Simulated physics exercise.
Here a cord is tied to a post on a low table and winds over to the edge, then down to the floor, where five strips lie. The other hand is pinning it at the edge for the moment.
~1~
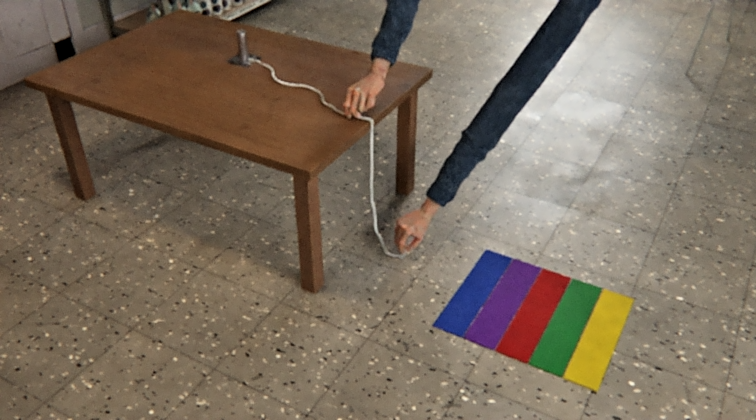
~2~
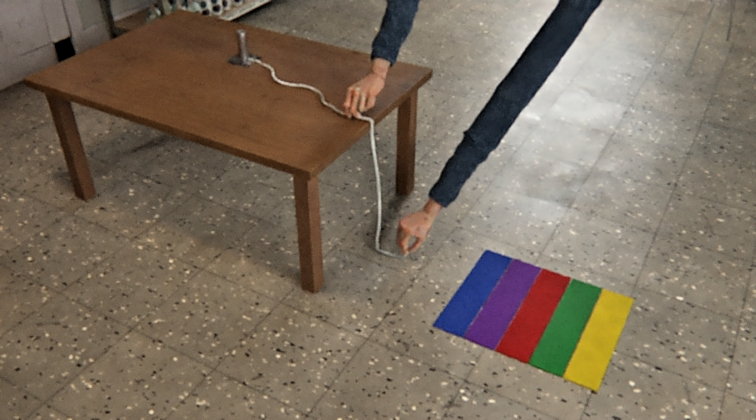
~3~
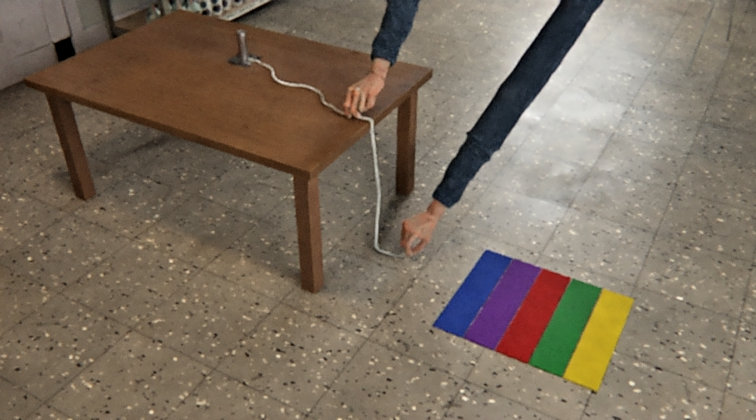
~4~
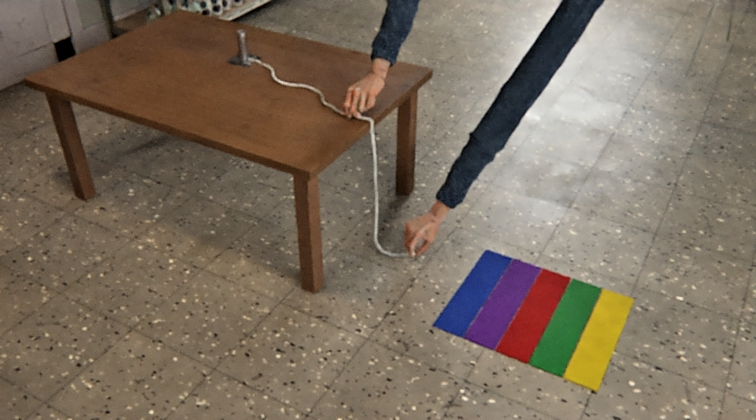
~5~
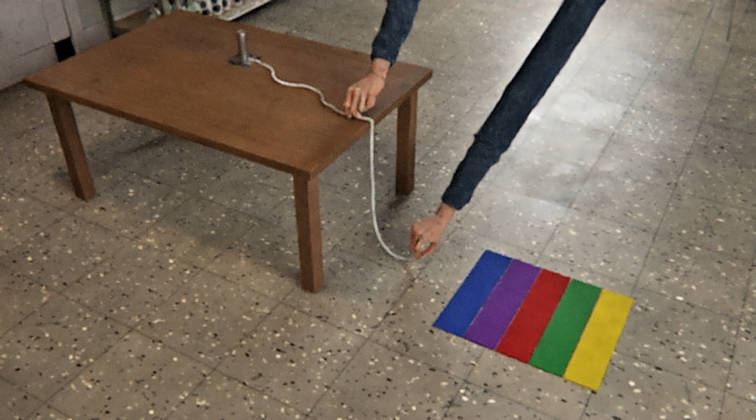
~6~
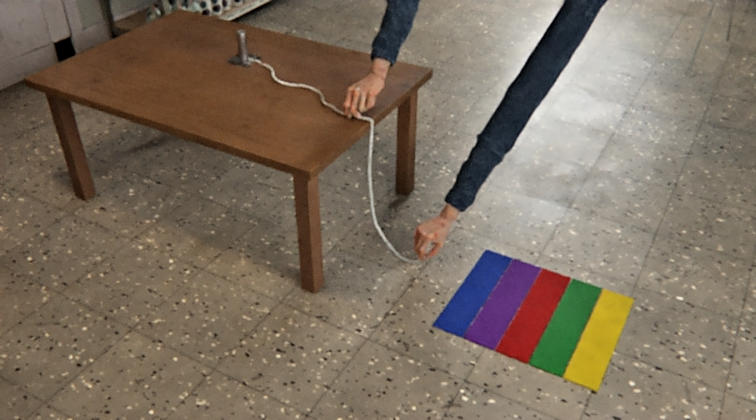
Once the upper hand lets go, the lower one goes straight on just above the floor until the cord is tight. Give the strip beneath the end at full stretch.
Purple strip.
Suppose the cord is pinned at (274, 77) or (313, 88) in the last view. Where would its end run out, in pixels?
It would be somewhere around (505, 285) the first time and (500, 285) the second.
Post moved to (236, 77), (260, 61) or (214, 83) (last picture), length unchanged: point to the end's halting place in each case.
In pixels, the answers are (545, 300), (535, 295) and (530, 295).
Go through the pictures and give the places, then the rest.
End (405, 251); blue (457, 316); purple (488, 328); red (520, 340); green (553, 353); yellow (588, 366), in the first picture.
End (407, 251); cord through (267, 66) (299, 86) (331, 106) (372, 133) (379, 188) (377, 239), in the second picture.
End (411, 253), in the third picture.
End (415, 254); cord through (267, 66) (299, 86) (331, 106) (372, 133) (375, 188) (376, 239), in the fourth picture.
End (421, 256), in the fifth picture.
End (425, 258); cord through (267, 66) (299, 86) (331, 106) (371, 133) (370, 186) (385, 240), in the sixth picture.
A little later, end near (451, 267); short of the strips.
Next, end near (489, 281); over blue.
When it is tight, end near (513, 289); over purple. Over purple.
